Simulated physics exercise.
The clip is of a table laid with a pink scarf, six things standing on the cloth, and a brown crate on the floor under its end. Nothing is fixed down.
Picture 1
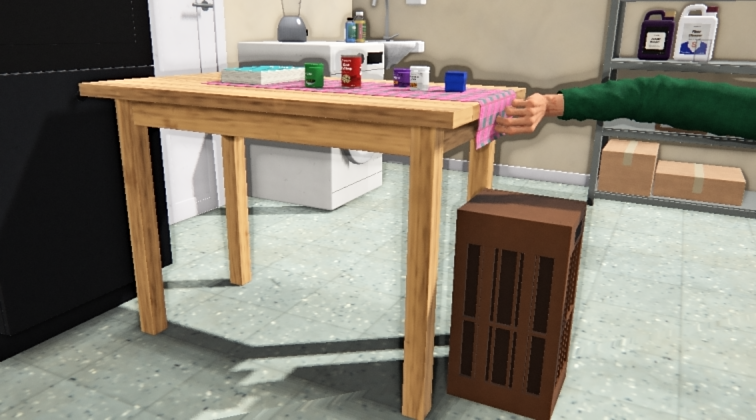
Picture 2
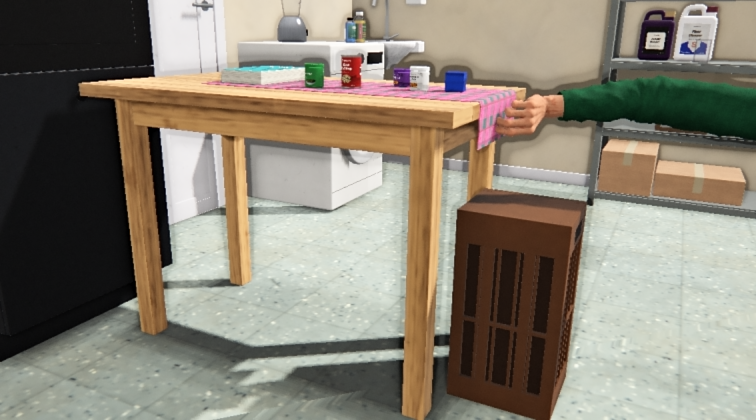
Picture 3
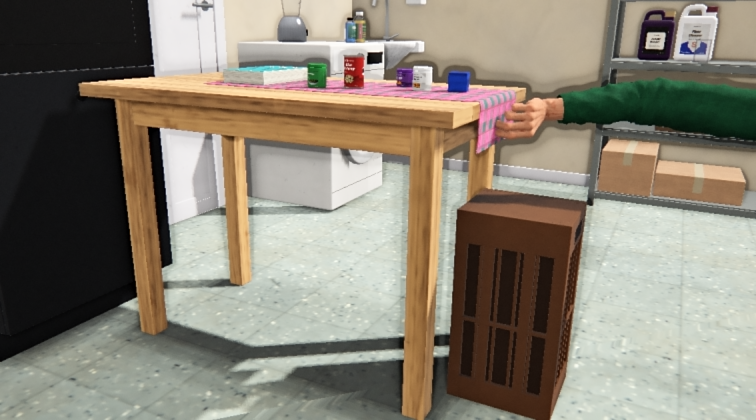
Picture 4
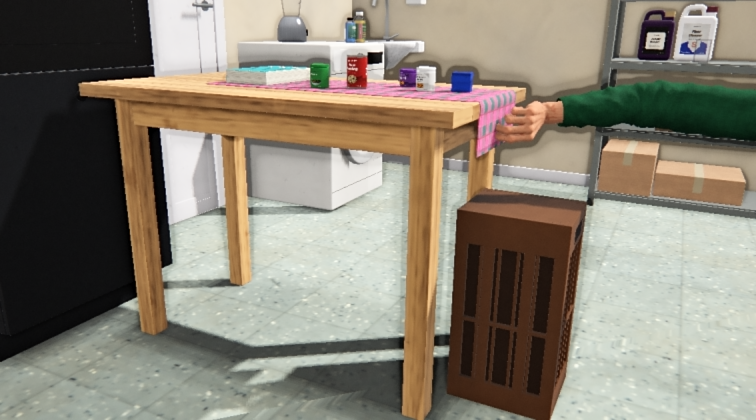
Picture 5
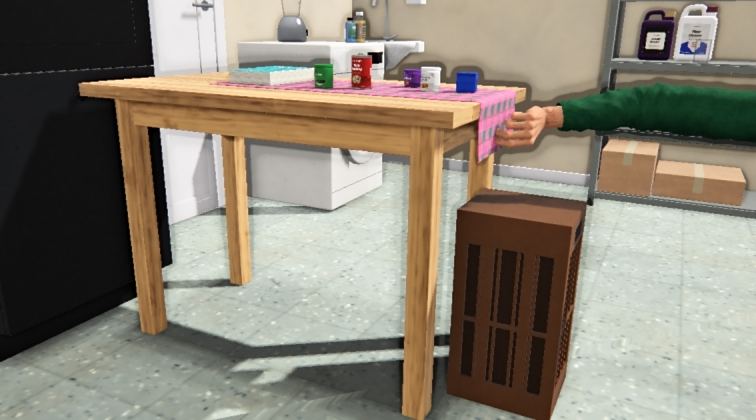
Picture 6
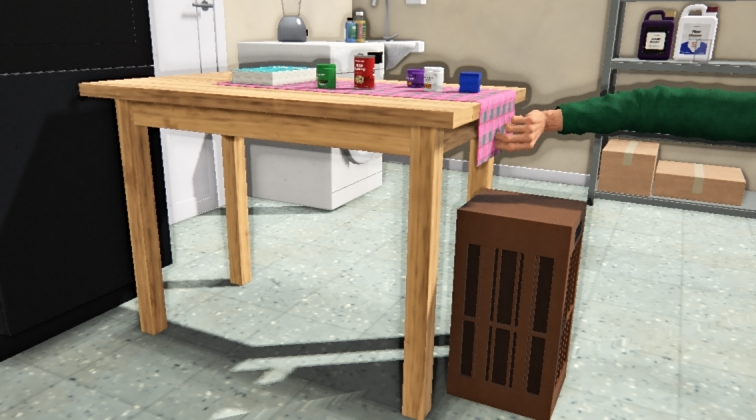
A pale wooden table stands in a laundry room with a tiled floor, seen from a fixed view just above tabletop height. On its pink patterned scarf sit a teal-and-white box, green, red, purple and white containers and a blue cube, with a brown crate below the right end. A green-sleeved hand at the right draws the scarf slowly over the edge, and the objects shift slightly rightward with it.
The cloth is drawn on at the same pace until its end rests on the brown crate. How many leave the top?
The count of fallen things is one.
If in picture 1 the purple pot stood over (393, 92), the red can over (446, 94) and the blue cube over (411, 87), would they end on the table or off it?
The purple pot keeps its place on top; the red can goes over; the blue cube keeps its place on top.
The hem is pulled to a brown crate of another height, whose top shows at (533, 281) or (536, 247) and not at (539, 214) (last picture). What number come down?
The count: 3 and 2.
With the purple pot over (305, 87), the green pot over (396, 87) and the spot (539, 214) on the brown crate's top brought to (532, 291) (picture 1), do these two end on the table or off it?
The purple pot does not fall; the green pot drops off.
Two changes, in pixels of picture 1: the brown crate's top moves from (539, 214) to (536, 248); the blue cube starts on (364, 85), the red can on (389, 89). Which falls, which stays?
The blue cube holds on; the red can tumbles off.
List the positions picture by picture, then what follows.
In the first picture, hem (477, 149); blue cube (456, 72); white pot (420, 67); purple pot (402, 69); red can (351, 55); green pot (314, 64); top of the crate (539, 214).
In the second picture, hem (477, 150); blue cube (456, 72).
In the third picture, hem (477, 153); white pot (423, 67).
In the fourth picture, hem (477, 157); purple pot (408, 69); top of the crate (539, 214).
In the fifth picture, hem (479, 162); red can (362, 55).
In the sixth picture, hem (477, 166); blue cube (471, 73); white pot (434, 68); purple pot (416, 70); red can (365, 55); green pot (326, 64).
Early on, hem near (495, 173); all still up.
Midway, hem on the crate; blue cube gone.
Finally, hem on the crate; blue cube gone. It carries off one.
